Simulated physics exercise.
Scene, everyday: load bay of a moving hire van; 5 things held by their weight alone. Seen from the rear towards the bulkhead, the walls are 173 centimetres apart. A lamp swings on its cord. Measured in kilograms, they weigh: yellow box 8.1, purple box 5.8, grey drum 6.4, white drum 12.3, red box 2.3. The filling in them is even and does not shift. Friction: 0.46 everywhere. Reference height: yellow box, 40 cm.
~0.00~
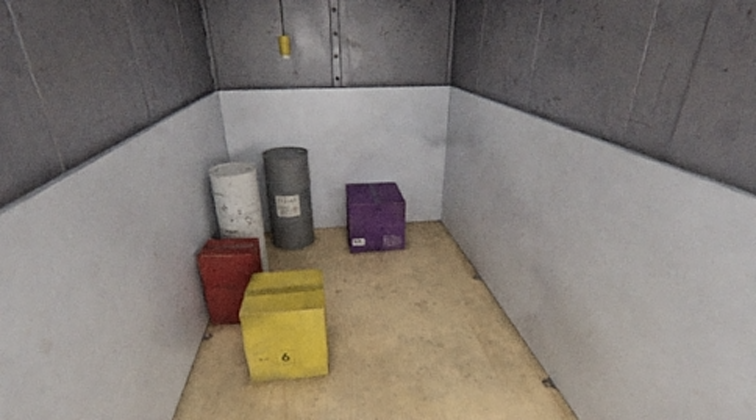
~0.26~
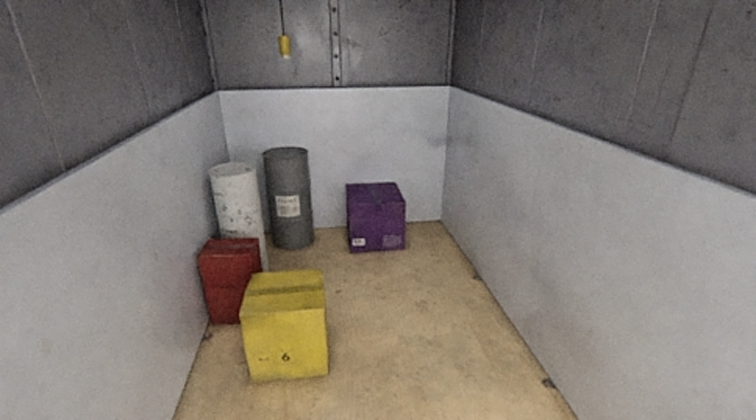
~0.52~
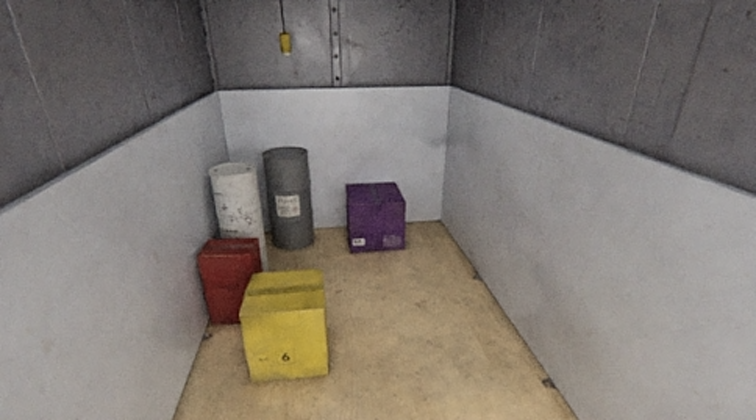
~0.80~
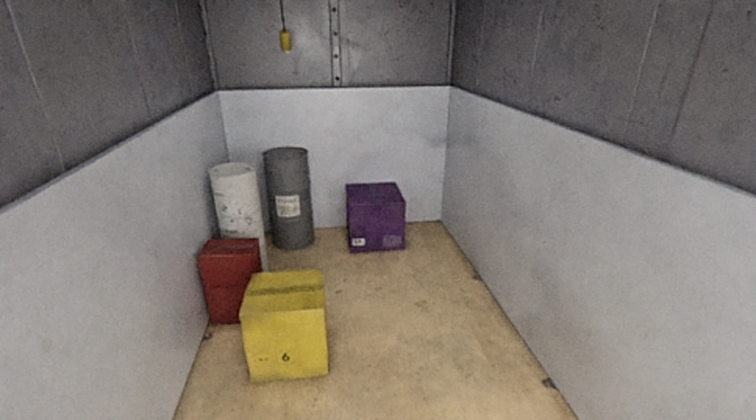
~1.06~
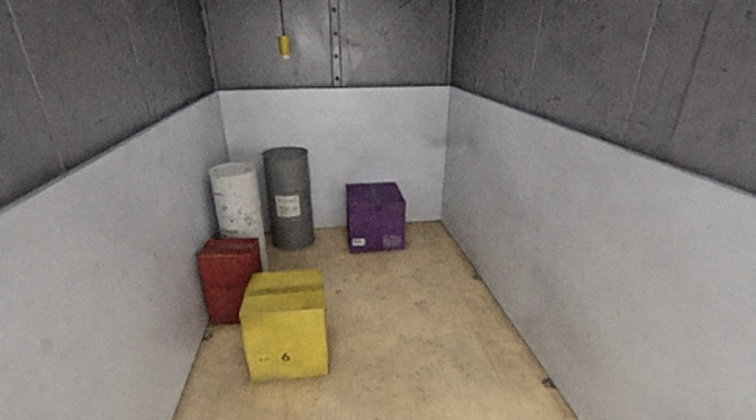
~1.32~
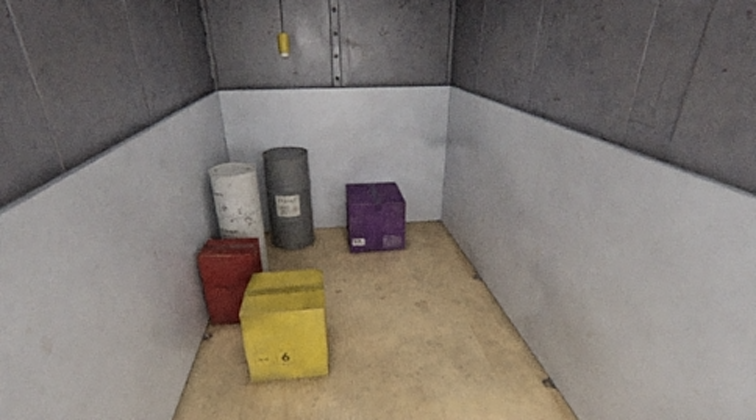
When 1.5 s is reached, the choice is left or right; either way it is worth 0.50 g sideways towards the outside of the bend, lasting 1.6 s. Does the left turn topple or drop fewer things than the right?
No, the right turn does.
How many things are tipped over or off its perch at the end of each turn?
Heading left gives 2 while heading right gives 0.
Turning left. At 2.22 s, push 0.50 g right; purple box moved 6 cm near (381, 215); yellow box moved 5 cm near (299, 322); white drum 28° off upright.
After 2.82 s, push 0.50 g right; purple box moved 30 cm near (411, 213); yellow box moved 27 cm near (343, 317); white drum on its side.
After 3.02 s, push 0.16 g right; purple box moved 40 cm near (423, 213); yellow box moved 37 cm near (362, 315); white drum on its side.
In the end (4.0 s), toppled in the load bay, grey drum and white drum; not toppled but over 15 cm from the start, yellow box, purple box and red box. In the last view, yellow box near (365, 315), purple box near (426, 212).
Turning right instead, nothing is lost, 0 of 5 in all.
